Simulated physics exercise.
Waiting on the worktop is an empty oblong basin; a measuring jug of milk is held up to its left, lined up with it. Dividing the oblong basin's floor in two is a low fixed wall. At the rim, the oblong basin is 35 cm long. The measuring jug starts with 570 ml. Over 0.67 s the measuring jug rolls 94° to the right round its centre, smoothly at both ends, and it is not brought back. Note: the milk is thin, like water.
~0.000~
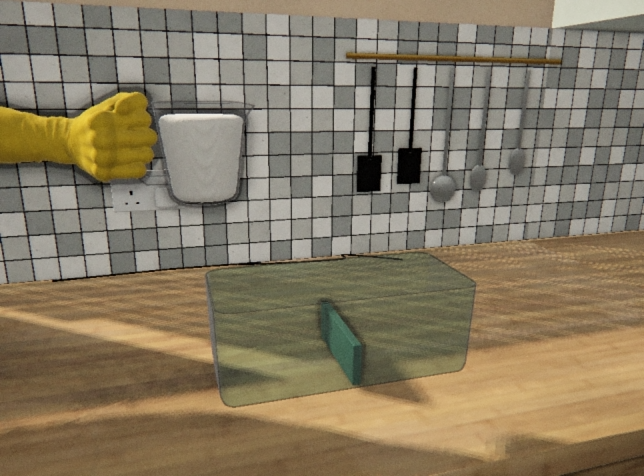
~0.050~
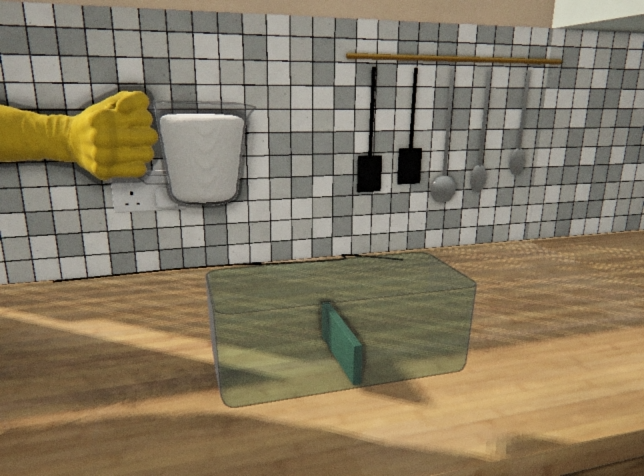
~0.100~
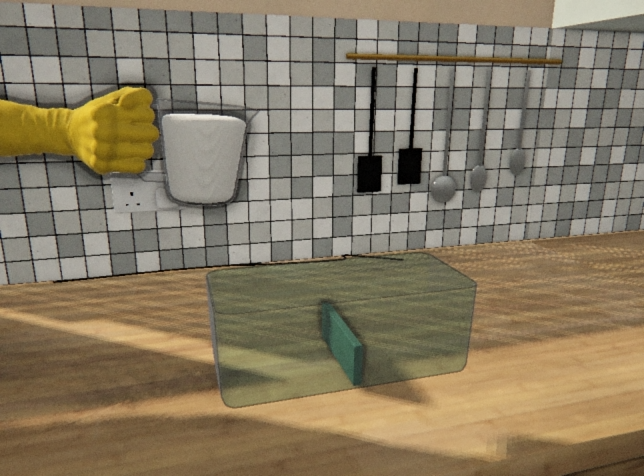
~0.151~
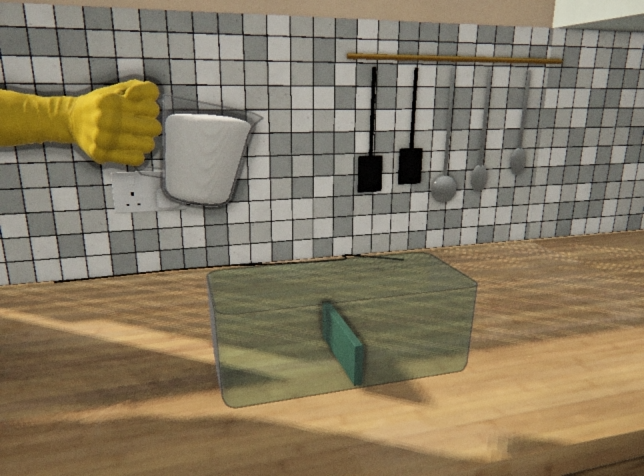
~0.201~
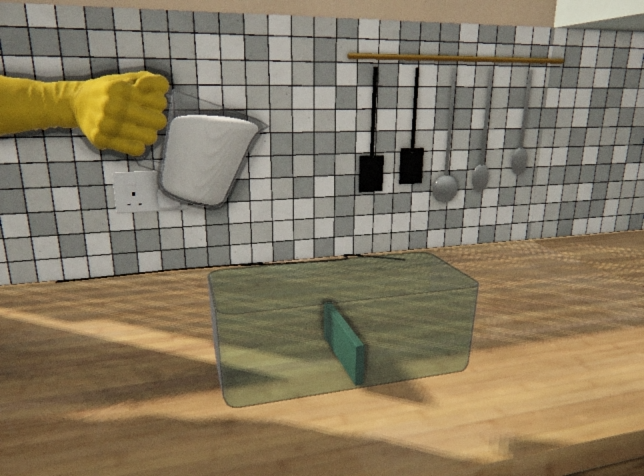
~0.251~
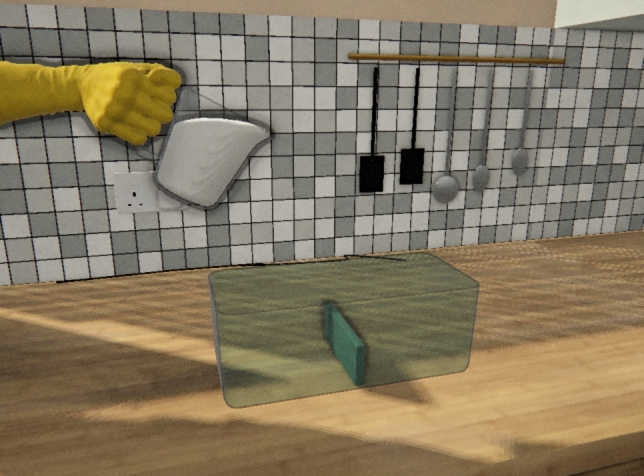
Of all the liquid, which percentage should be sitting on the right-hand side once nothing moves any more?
Around 3 per cent should be sitting there.
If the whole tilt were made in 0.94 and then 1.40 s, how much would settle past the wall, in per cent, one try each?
The first try gives around 5 percent, the second around 5 percent.
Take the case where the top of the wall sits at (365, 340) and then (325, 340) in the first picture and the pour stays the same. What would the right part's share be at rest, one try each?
I'd put it at about 10 per cent for the first and about 65 per cent for the second.
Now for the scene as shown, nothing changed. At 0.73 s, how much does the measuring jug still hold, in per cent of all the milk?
I'd say some 20 per cent remains.
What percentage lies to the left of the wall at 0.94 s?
The left part holds close to 82 per cent.
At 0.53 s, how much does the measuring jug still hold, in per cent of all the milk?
Close to 60 percent of the liquid remains at that time.
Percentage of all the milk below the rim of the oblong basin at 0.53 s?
About 10%.
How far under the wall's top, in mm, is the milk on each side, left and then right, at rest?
I'd say some 40 mm on the left and some 58 mm on the right.
By 0.53 s the tilt is 84° and 61 per cent is still to pour, 10 is left of the wall and 0 right of it.
By 0.73 s the tilt is 94° and 20 per cent is still to pour, 54 is left of the wall and 2 right of it.
By 0.94 s the tilt is 94° and 5 per cent is still to pour, 83 is left of the wall and 2 right of it.
By 1.17 s the tilt is 94° and 1 per cent is still to pour, 91 is left of the wall and 3 right of it.
At rest 93 per cent lies left of the wall, 3 right of it and 4 outside.
